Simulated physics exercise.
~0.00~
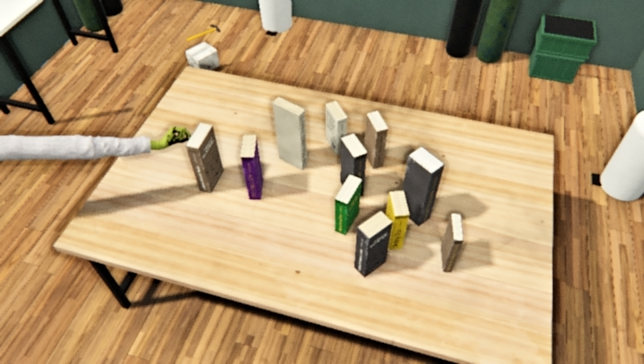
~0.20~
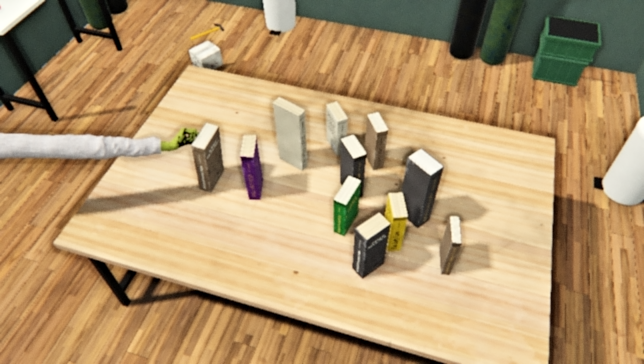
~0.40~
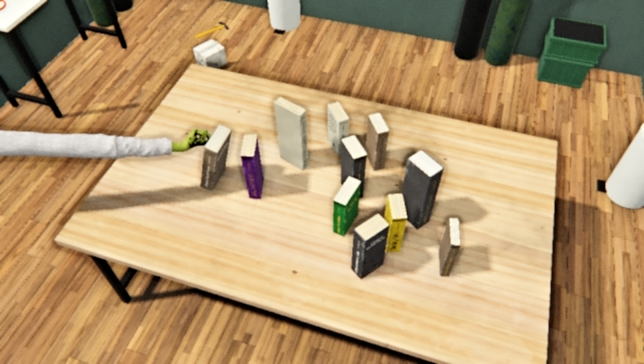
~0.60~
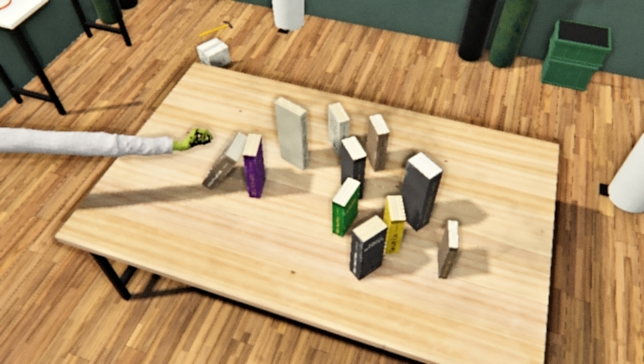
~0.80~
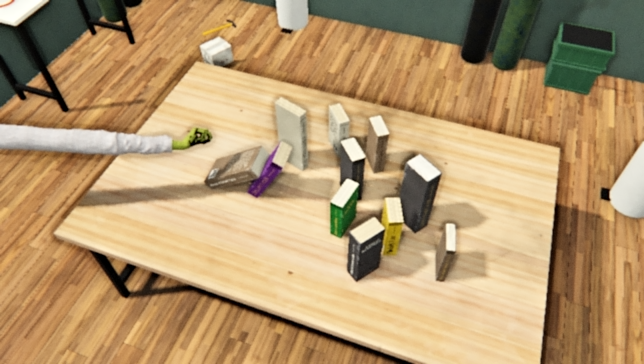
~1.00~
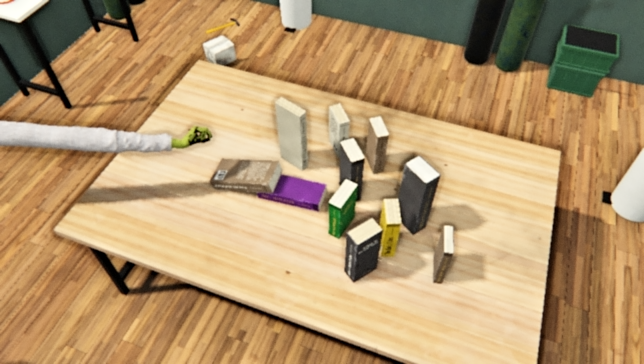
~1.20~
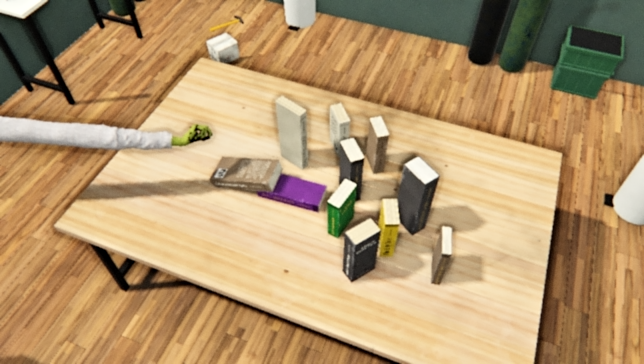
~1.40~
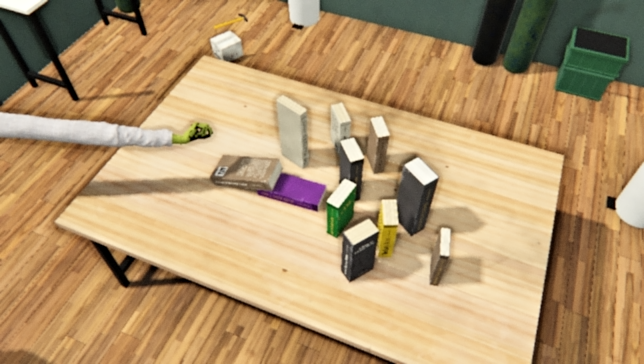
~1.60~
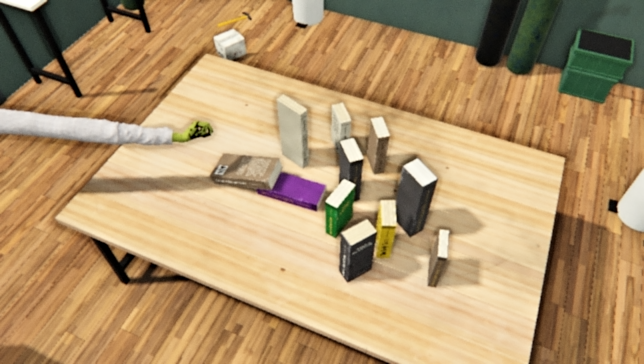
A gloved hand topples a brown book, which knocks the purple one flat; others stand.
